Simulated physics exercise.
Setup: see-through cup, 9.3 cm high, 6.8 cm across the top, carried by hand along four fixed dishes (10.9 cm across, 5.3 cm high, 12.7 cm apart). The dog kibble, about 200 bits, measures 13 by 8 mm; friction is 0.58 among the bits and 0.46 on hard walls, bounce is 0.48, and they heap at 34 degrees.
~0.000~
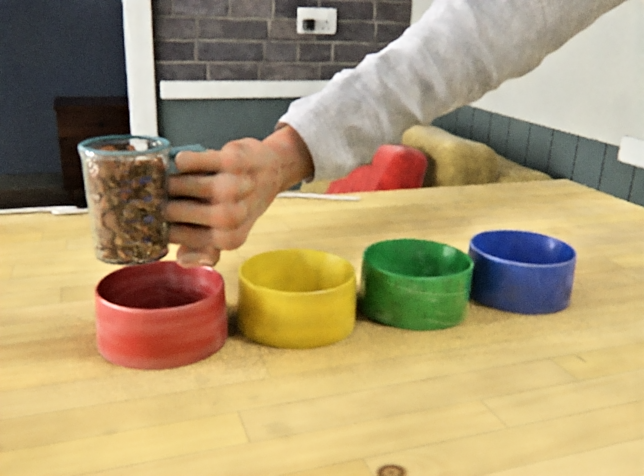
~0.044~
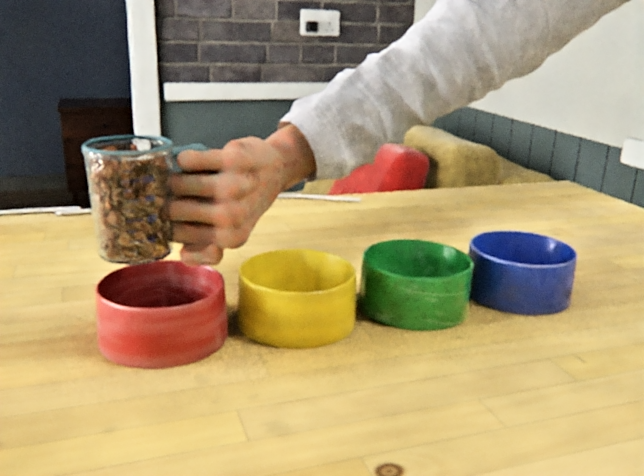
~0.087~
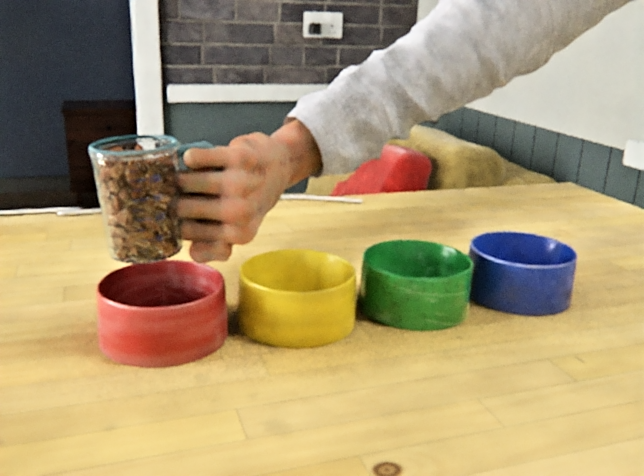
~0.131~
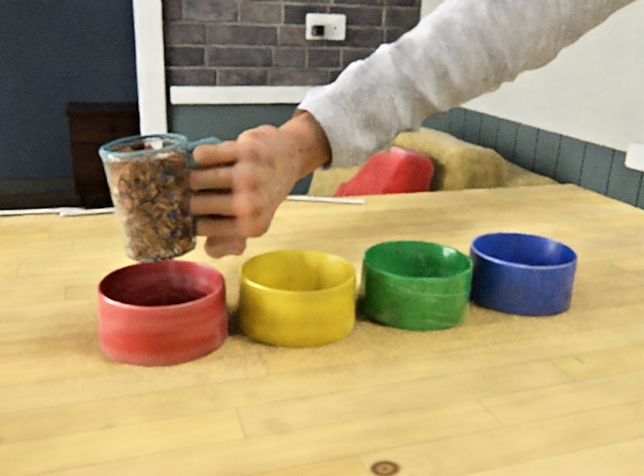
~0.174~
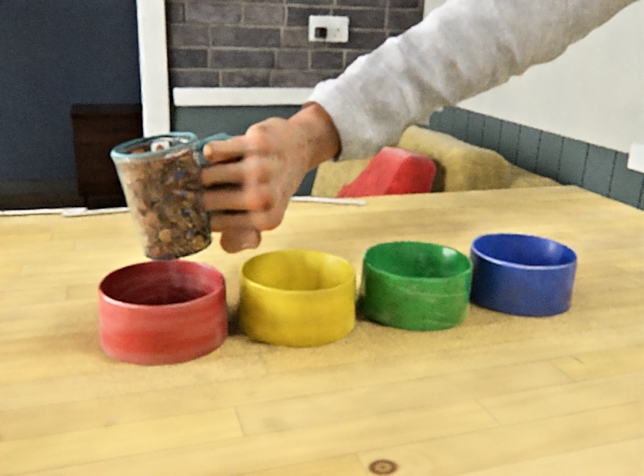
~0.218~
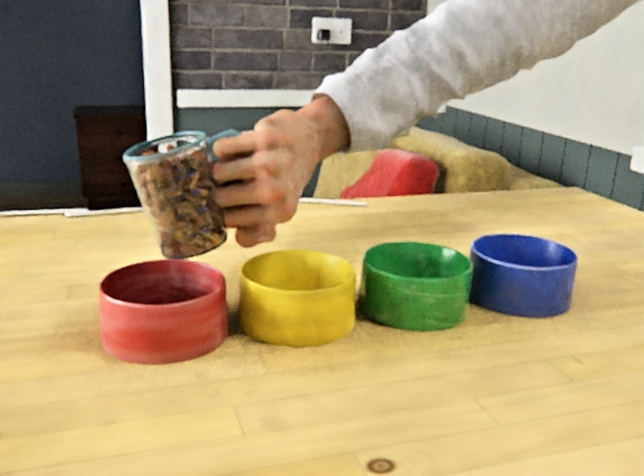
Above a wooden table with four coloured dishes, a hand slightly tilts a clear cup of kibble while moving it right.
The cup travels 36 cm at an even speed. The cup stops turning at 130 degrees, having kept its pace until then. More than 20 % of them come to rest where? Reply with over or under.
Red dish under, blue dish under, green dish over, yellow dish under, counter under.
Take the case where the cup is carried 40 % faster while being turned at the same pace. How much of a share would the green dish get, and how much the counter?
Shares: Green 90, counter 10.
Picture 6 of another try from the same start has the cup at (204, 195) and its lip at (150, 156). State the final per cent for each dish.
Dish by dish: Red 0 percent, blue 0 percent, green 90 percent, yellow 0 percent.
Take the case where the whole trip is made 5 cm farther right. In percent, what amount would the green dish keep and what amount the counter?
After the change, green takes 30 while the counter takes 10.
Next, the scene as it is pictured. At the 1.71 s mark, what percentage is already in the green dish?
Estimate to date: Some 75 %.
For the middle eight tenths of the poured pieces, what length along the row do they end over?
Roughly 8 cm of the row.
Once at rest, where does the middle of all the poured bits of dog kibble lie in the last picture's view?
(423, 290) or so.
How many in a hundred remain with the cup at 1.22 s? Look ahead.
Load share: Near 90 percent.
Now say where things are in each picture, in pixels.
The first frame shows cup at (129, 200), tilt 0 degrees, lip at (81, 146), moved 0.0 cm; middle of the pieces at (126, 208); red dish at (161, 284); yellow dish at (298, 270); green dish at (417, 258); blue dish at (522, 247).
The second frame shows cup at (133, 199), tilt 1 degrees, lip at (84, 147), moved 0.2 cm; middle of the pieces at (129, 208).
The third frame shows cup at (141, 199), tilt 3 degrees, lip at (91, 148), moved 0.8 cm; middle of the pieces at (137, 207).
The fourth frame shows cup at (153, 198), tilt 6 degrees, lip at (102, 150), moved 1.8 cm; middle of the pieces at (151, 206).
The fifth frame shows cup at (167, 197), tilt 10 degrees, lip at (113, 153), moved 2.9 cm; middle of the pieces at (165, 206).
The sixth frame shows cup at (181, 196), tilt 14 degrees, lip at (125, 156), moved 4.0 cm; middle of the pieces at (179, 205); red dish at (163, 281); yellow dish at (298, 270); green dish at (417, 260); blue dish at (523, 250). The cup turns about 90 degrees a second and travels 25 cm a second.
Then, at 0.82 s, tilt 69 degrees; cup holds 100 %.
After 1.22 s, tilt 105 degrees; cup holds 90 %, green 5 %, yellow 5 %.
Then, at 1.71 s, tilt 130 degrees; cup holds 10 %, green 75 %, yellow 5 %.
In the end, at 2.3 s, red 0 %, blue 0 %, green 85 %, yellow 5 %, counter 10 %.
